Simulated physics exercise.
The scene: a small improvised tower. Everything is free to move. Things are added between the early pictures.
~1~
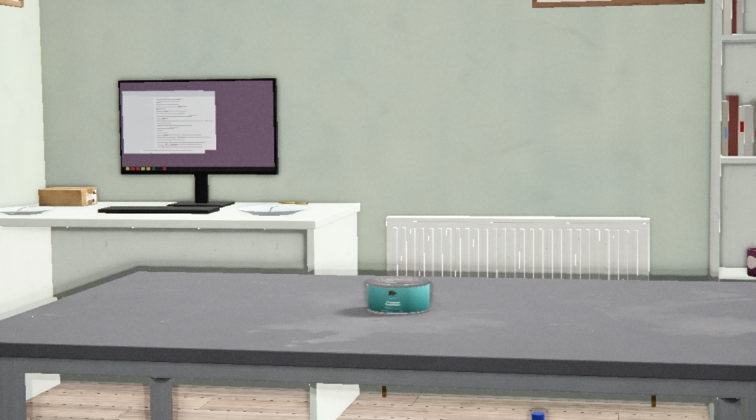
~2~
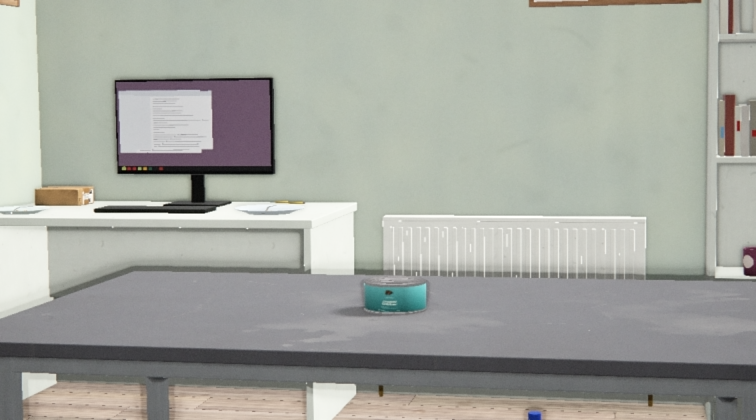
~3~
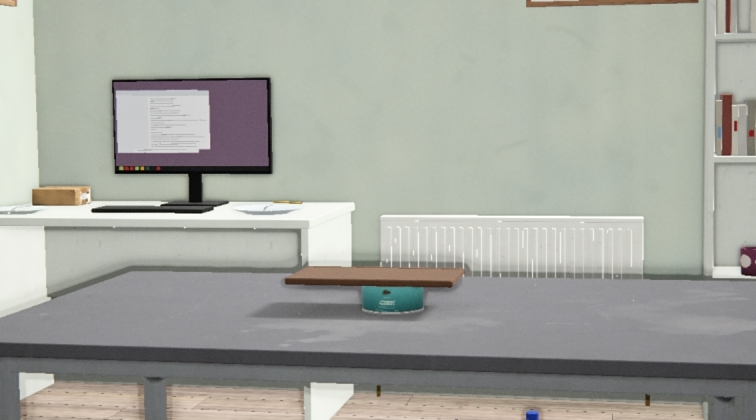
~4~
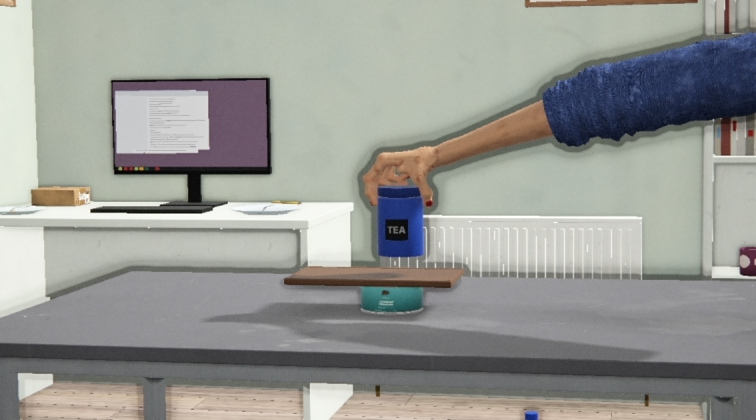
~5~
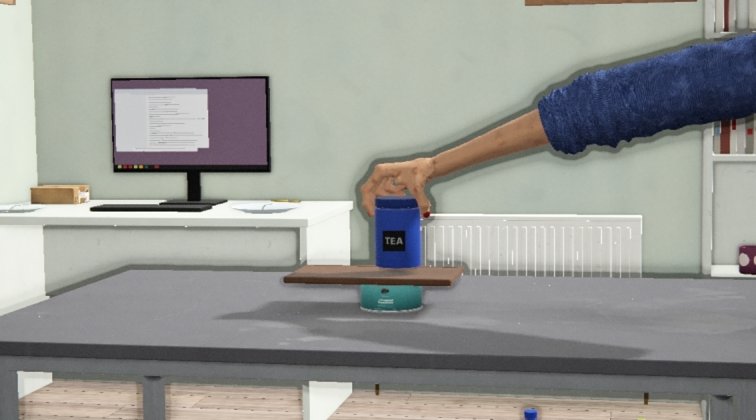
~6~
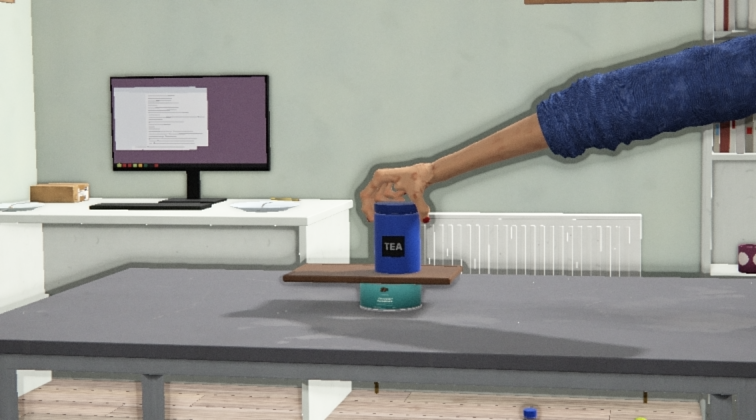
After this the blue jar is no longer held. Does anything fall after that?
It stays up.
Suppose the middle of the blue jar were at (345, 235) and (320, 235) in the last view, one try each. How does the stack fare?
First, it loses its balance; second, it gives way.
Then, 0.20 s past the last view, nothing moves.
Then, 0.40 s past the last view, blue jar resting near (397, 237).
Finally, all 3 still in place. Final places as the last picture's camera would see them, blue jar near (397, 237). The stack keeps its balance.
